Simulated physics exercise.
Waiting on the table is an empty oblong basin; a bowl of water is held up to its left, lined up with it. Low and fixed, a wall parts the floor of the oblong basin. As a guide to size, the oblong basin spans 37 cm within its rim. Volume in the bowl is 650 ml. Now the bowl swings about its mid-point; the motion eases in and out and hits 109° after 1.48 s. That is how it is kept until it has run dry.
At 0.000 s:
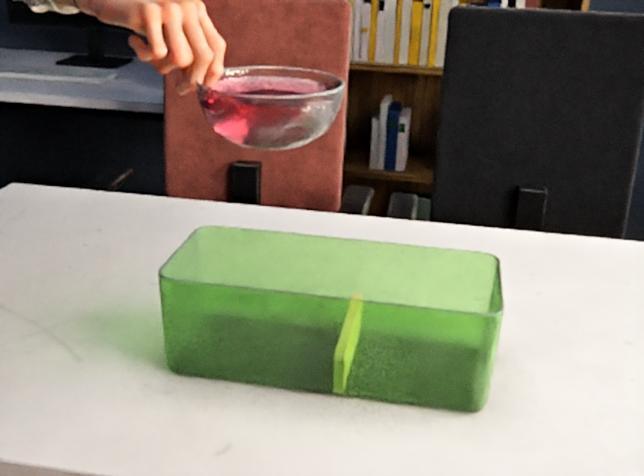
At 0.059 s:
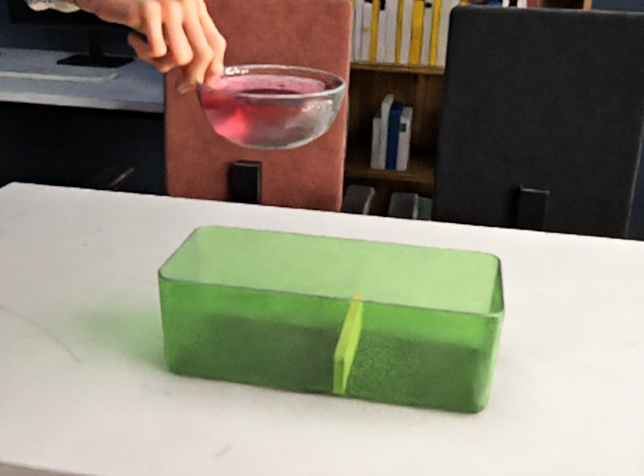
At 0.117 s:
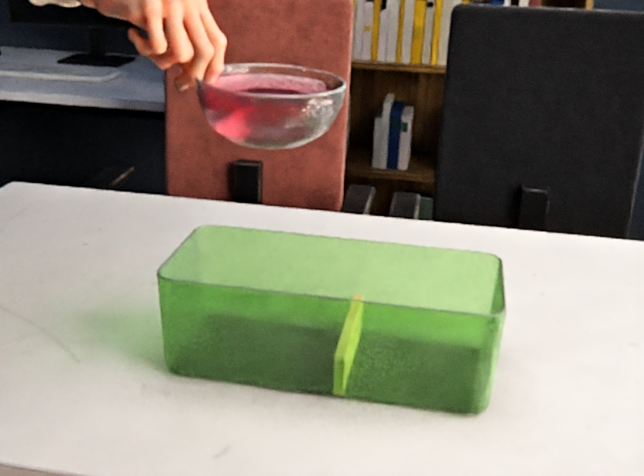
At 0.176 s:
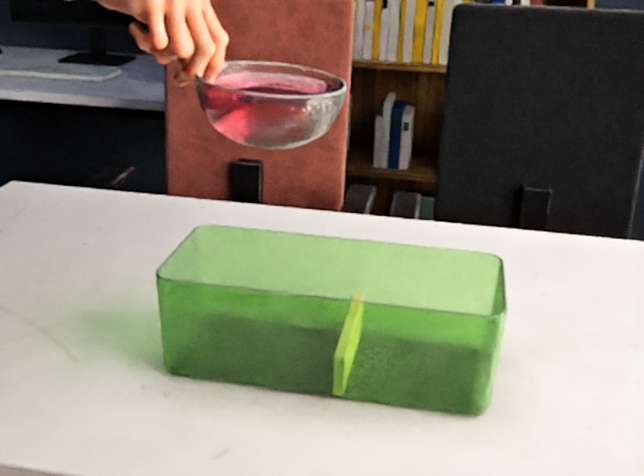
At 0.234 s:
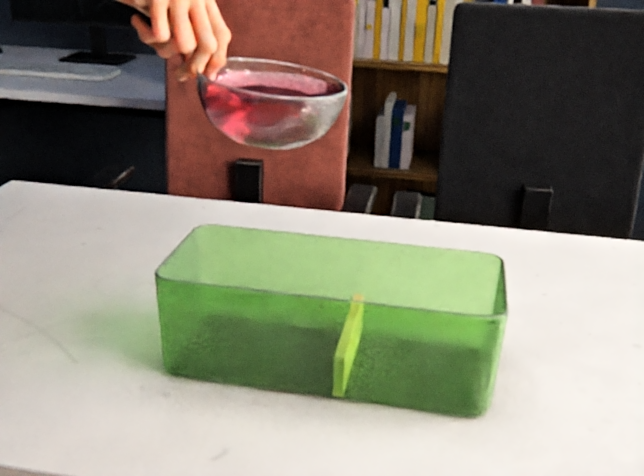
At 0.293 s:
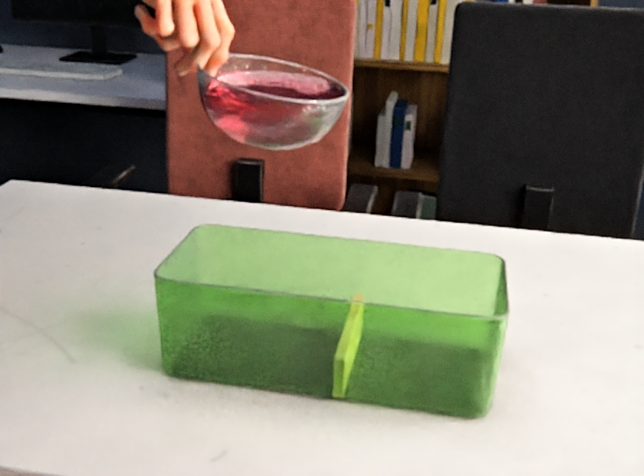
A hand holds a glass bowl of pink liquid and tilts it slightly right.
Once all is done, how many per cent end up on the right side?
Roughly 88 percent ends up on the right side.
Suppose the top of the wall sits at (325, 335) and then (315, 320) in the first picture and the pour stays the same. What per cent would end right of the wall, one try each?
First 95, then 95 per cent.
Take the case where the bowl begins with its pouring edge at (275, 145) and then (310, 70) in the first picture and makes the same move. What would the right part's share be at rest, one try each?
It comes to 10 per cent, and then 75 per cent.
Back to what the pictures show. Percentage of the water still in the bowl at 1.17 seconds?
Near 1 in a hundred.
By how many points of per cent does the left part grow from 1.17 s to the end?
Close to 5% of the whole.
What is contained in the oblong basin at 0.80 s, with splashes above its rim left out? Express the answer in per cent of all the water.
The basin holds roughly 26 in a hundred parts at that moment.
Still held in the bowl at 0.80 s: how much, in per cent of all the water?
Remaining: Near 34 % of the total.
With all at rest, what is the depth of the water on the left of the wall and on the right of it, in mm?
Final reading - left some 2 mm, right some 26 mm.
After 0.80 s the tilt is 61° and 34 per cent is still to pour, 1 is left of the wall and 26 right of it.
After 1.17 s the tilt is 98° and 1 per cent is still to pour, 7 is left of the wall and 86 right of it.
After 1.56 s the tilt is 109° and 0 per cent is still to pour, 11 is left of the wall and 87 right of it.
After 1.98 s the tilt is 109° and 0 per cent is still to pour, 11 is left of the wall and 88 right of it.
In the end 11 per cent lies left of the wall, 88 right of it and 1 outside.
